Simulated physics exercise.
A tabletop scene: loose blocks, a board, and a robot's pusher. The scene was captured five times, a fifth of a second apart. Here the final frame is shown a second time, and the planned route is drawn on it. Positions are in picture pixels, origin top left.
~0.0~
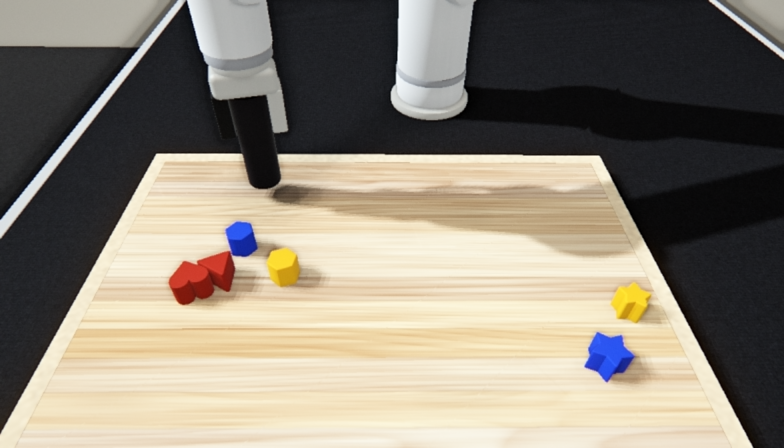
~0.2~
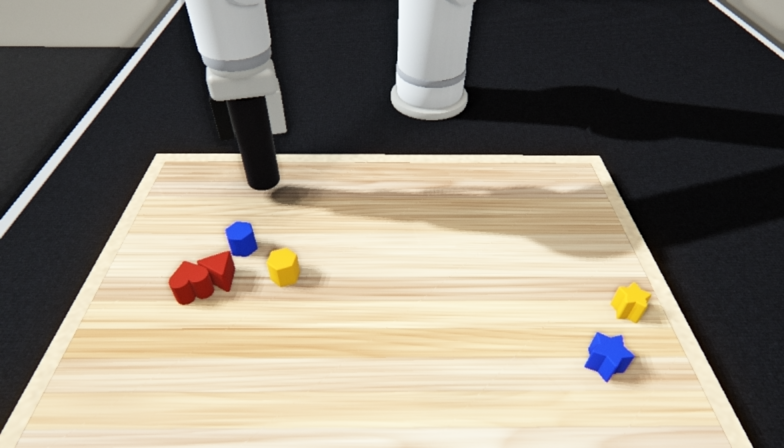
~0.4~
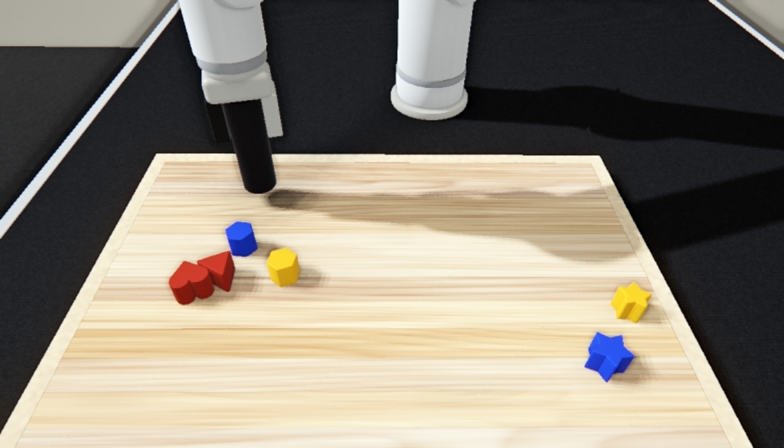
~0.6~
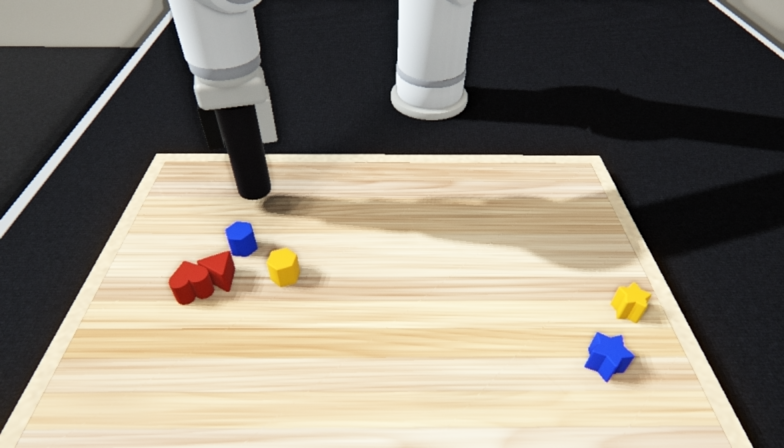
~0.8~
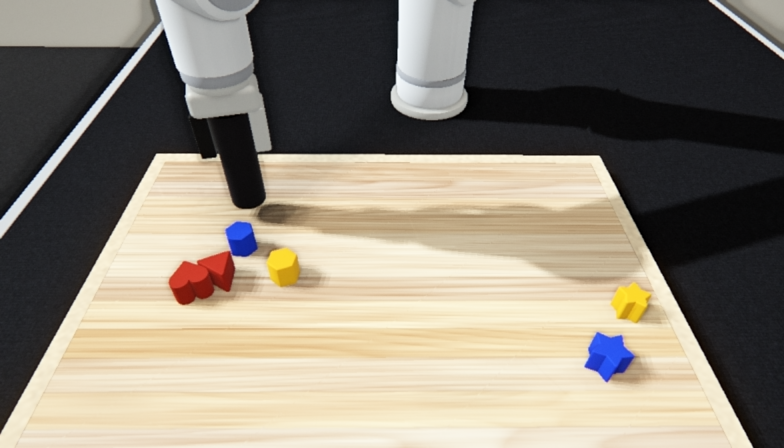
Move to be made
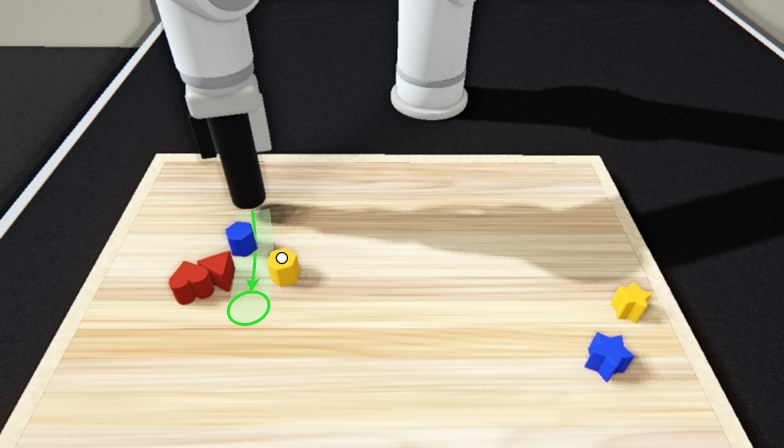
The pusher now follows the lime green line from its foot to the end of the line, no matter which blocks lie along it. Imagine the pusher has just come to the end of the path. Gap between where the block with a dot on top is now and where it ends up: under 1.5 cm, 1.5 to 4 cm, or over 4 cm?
The answer is under 1.5 cm.
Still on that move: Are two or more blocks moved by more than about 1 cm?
Yes, that is how it ends up.
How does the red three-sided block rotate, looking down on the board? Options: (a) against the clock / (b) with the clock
b.
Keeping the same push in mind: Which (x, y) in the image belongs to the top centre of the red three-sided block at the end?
The middle of the upper face of the red three-sided block will lie at about (208, 289) in the picture.
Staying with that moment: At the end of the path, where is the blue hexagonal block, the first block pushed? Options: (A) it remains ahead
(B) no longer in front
A.
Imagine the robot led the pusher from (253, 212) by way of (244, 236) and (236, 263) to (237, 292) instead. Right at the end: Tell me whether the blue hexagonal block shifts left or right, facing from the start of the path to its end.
Picture yourself facing from the start of the path to its end: The blue hexagonal block moves off to your left.
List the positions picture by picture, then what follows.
In the first picture, pusher's lower end (265, 181); red three-sided block (216, 261); blue hexagonal block (239, 230); yellow hexagonal block (282, 258).
In the second picture, pusher (264, 182); blocks still.
In the third picture, pusher (261, 185); blocks still.
In the fourth picture, pusher (255, 191); blocks still.
In the fifth picture, pusher (250, 200); red three-sided block (216, 261); blue hexagonal block (239, 230); yellow hexagonal block (282, 258).
Drawn move, from (253, 212) over (255, 255) to (249, 308); the dot is on the yellow hexagonal block.
What follows on the original path. One third of the way, pusher (252, 229); red three-sided block (215, 264); blue hexagonal block (236, 244).
Two thirds of the way, pusher (251, 260); red three-sided block (211, 285), turned 100° clockwise; blue hexagonal block (239, 280).
At the end, pusher (245, 296); red three-sided block (208, 289), turned 115° clockwise; blue hexagonal block (229, 320); yellow hexagonal block still.
